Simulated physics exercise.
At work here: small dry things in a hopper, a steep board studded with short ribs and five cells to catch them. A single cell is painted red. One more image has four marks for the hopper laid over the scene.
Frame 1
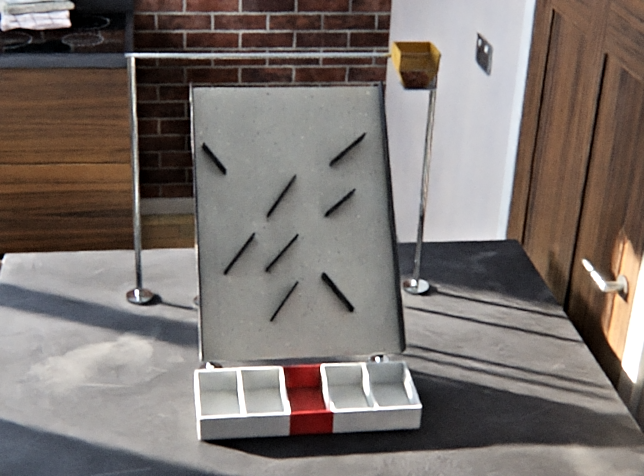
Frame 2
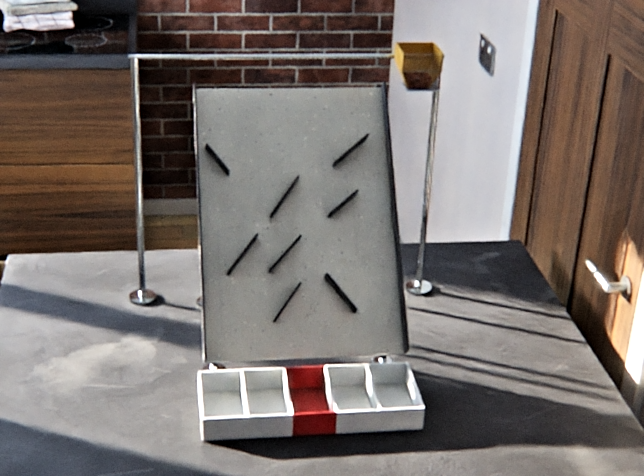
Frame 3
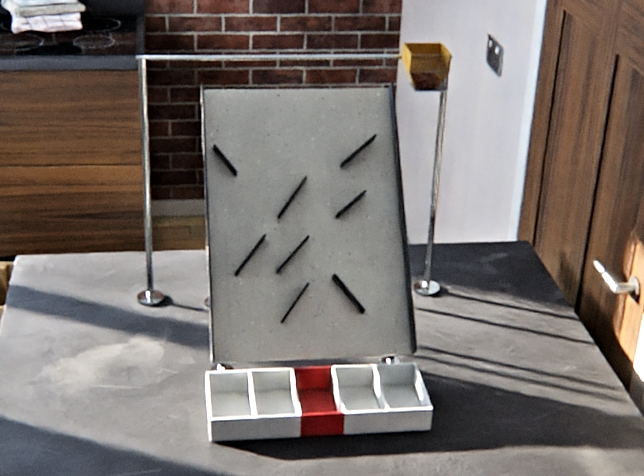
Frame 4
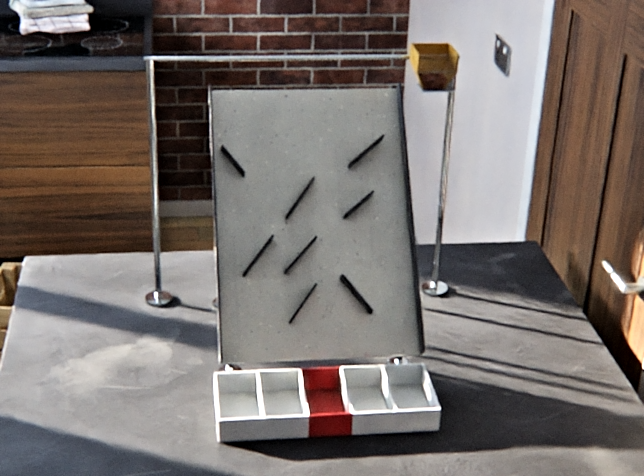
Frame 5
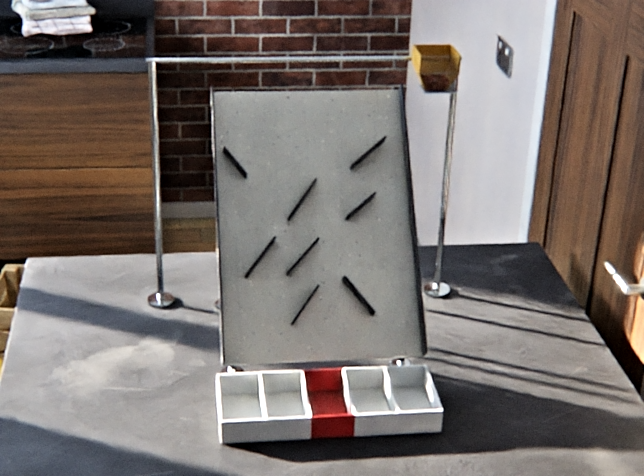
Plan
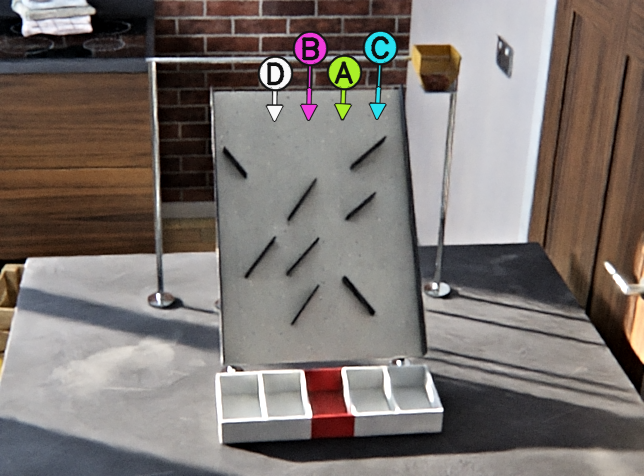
We see a steep grey board studded with short dark ribs above a white tray of five cells, the middle one red, with a small yellow hopper at upper right; the view shifts slightly, but nothing else visibly moves.
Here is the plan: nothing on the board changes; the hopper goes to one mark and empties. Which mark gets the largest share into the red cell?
Best: A.
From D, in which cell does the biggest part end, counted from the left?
The first.
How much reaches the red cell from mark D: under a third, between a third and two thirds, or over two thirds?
Under a third.
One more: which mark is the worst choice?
The answer is D.
On the marked copy, mark A meets the board at (342, 113); mark B meets the board at (308, 114); mark C meets the board at (377, 113); mark D meets the board at (274, 115).
If A is chosen, close to two thirds in the red cell, close to a quarter in other cells.
If B is chosen, close to a third in the red cell, close to two thirds in other cells.
If C is chosen, close to a quarter in the red cell, close to two thirds in other cells, only a few outside the box.
If D is chosen, none at all in the red cell, the whole lot in other cells.
